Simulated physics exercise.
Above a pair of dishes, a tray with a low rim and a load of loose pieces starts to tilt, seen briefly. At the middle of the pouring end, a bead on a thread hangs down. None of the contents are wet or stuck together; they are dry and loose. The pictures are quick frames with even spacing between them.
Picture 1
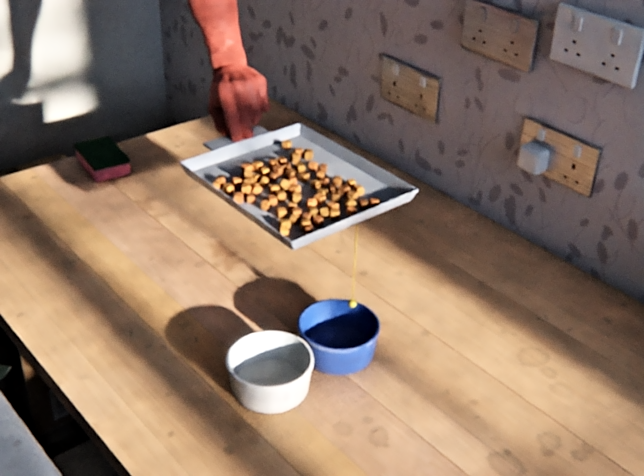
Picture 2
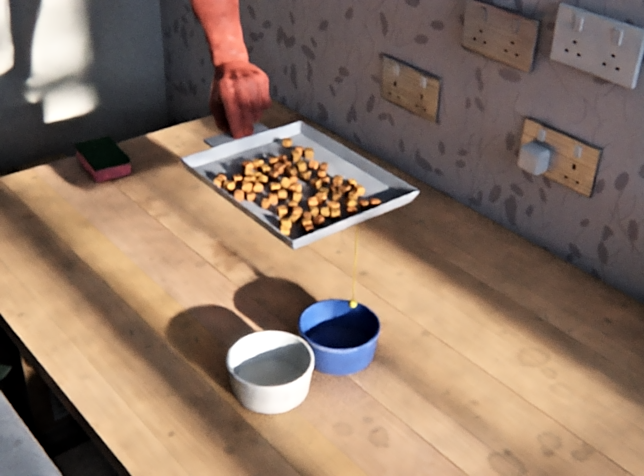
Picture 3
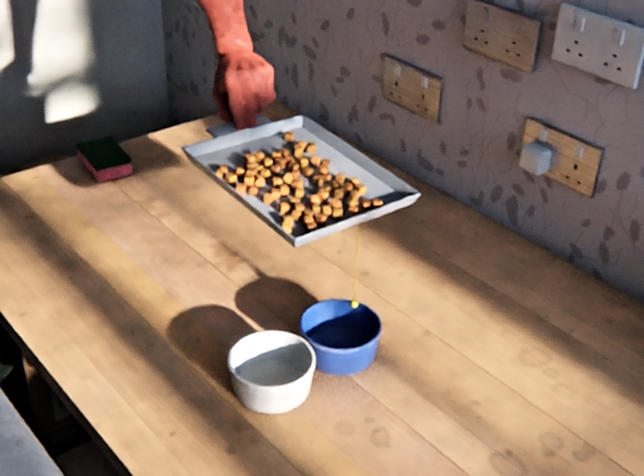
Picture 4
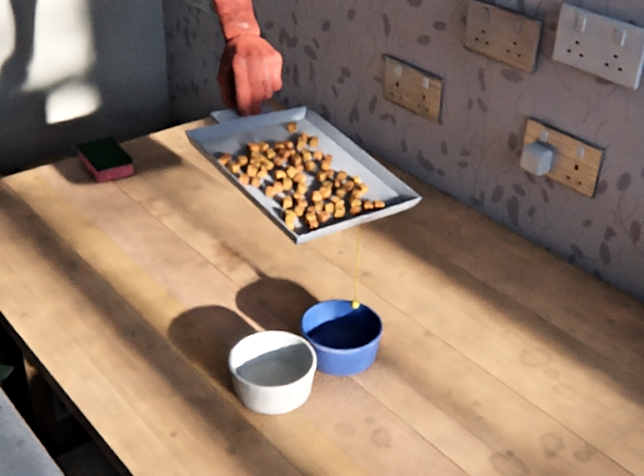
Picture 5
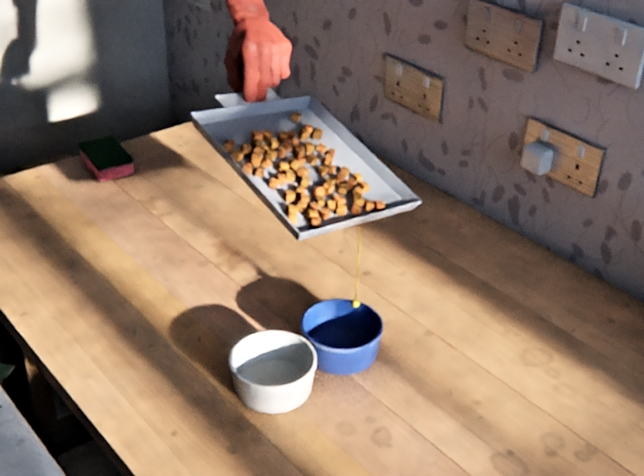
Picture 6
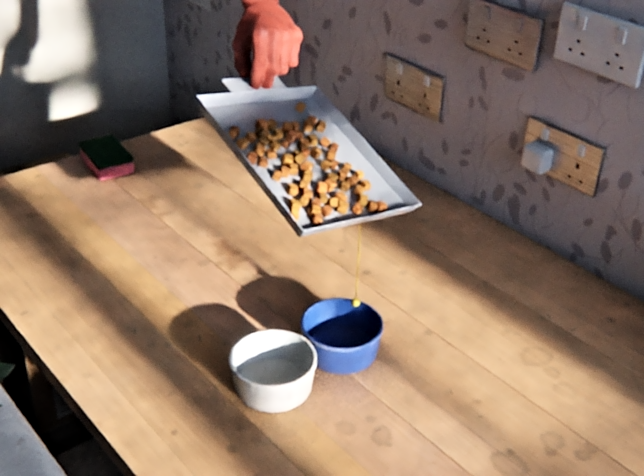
A hand tilting a pale tray of small brown cubes, raising its handle end above a white dish and a blue dish.
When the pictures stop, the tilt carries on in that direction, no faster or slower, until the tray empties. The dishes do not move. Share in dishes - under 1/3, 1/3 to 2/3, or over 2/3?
Most likely the dishes are going to collect a small share, below one third of the load.
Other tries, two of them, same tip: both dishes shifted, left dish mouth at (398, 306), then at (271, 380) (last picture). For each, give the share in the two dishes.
It comes to roughly 80 per cent in one try and roughly 0 per cent in the next.
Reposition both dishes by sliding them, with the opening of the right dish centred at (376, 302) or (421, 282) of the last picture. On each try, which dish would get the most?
In the first try it is the one to the right, in the second it is the one to the right.
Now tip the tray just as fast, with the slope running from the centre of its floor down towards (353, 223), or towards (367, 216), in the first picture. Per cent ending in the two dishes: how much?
Shares, approx.: 10 %, then 10 %.
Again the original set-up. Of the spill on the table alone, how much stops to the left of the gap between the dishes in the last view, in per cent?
0 per cent, about.
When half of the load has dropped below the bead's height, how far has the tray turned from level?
Close to 95° of tilt at that moment.
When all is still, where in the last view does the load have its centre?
Around (425, 331), give or take.
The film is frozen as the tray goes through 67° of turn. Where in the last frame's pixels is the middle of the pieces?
The load is centred about (382, 198).
Shortly afterwards, tray tipped steeply; all but a few on the tray; a little in the air.
Next, tray tipped past a quarter turn; near two thirds on the tray; near a third outside both; a little in the air.
Some moments later, tray tipped past a quarter turn; only a few in the right dish; all but a few outside both.
In the end, tray tipped past a quarter turn; none at all in the left dish; only a few in the right dish; all but a few outside both.
